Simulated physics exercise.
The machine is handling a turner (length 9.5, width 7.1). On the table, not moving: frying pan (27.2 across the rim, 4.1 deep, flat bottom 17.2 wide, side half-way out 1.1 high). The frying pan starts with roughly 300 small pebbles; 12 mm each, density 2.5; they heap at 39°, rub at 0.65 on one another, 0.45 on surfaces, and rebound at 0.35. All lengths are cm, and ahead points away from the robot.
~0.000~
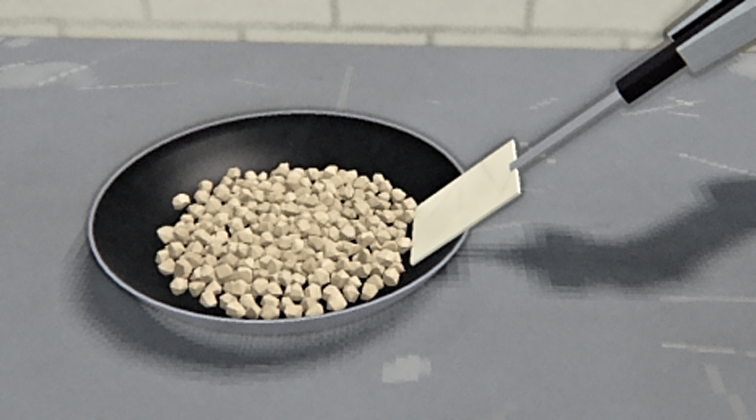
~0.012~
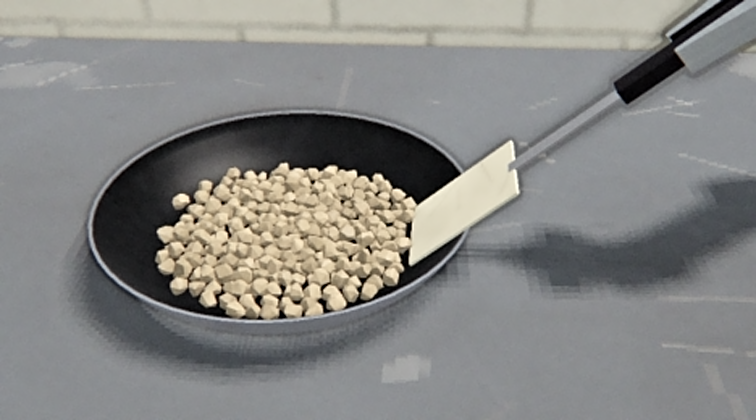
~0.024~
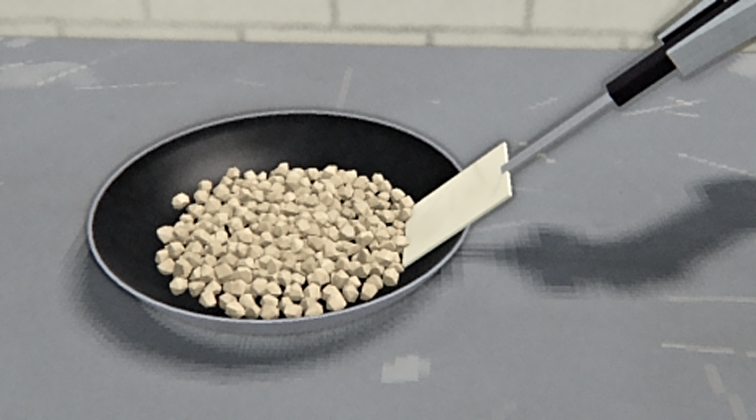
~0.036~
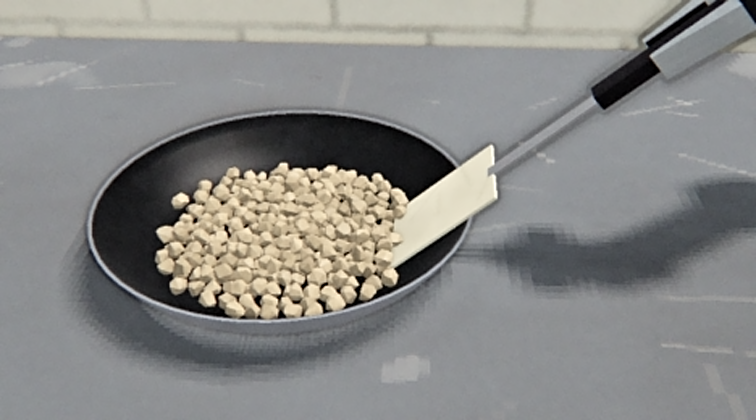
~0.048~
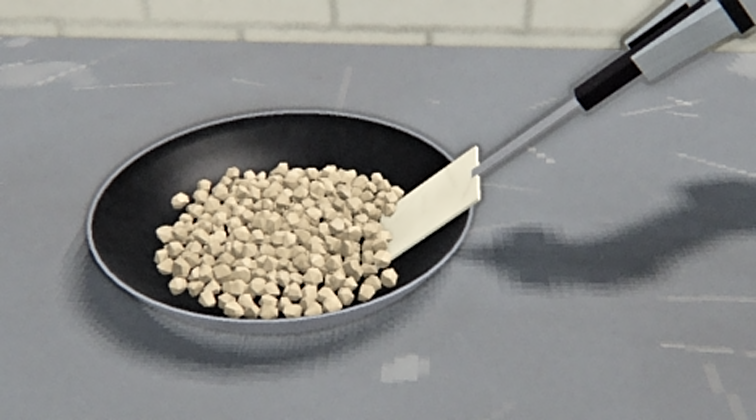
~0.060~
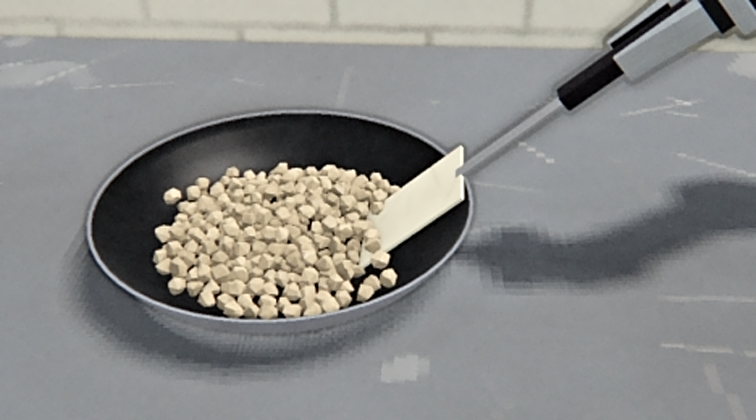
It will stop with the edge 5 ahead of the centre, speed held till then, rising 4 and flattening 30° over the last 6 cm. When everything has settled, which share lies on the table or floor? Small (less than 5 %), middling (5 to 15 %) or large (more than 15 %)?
A small share, less than 5 %, ends on the table or floor.
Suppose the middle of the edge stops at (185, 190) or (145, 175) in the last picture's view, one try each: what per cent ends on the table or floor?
Some 5 and 15 per cent.
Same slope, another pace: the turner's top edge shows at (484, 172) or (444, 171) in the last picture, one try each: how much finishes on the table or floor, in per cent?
About 0 and 10 per cent.
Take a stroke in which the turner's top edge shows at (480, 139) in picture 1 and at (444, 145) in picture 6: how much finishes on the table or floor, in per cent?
About 0 per cent.
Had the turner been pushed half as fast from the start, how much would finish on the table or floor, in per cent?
It would be near 0 per cent.
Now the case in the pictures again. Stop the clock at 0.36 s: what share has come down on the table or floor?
Roughly 2 per cent.
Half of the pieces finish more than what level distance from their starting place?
Some 4 cm.
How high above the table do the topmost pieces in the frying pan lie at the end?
Roughly 5.0 cm.
After 0.10 s, sloping 42°, highest piece 5 above the table; 298 in the frying pan.
After 0.14 s, sloping 30°, highest piece 5 above the table; 298 in the frying pan.
After 0.36 s, sloping 12°, highest piece 5 above the table; 292 in the frying pan, 6 on the table or floor.
After 1.41 s, sloping 12°, highest piece 4 above the table; 292 in the frying pan, 6 on the table or floor.
In the end, 292 in the frying pan, 6 on the table or floor. That is 2 % on the table or floor.
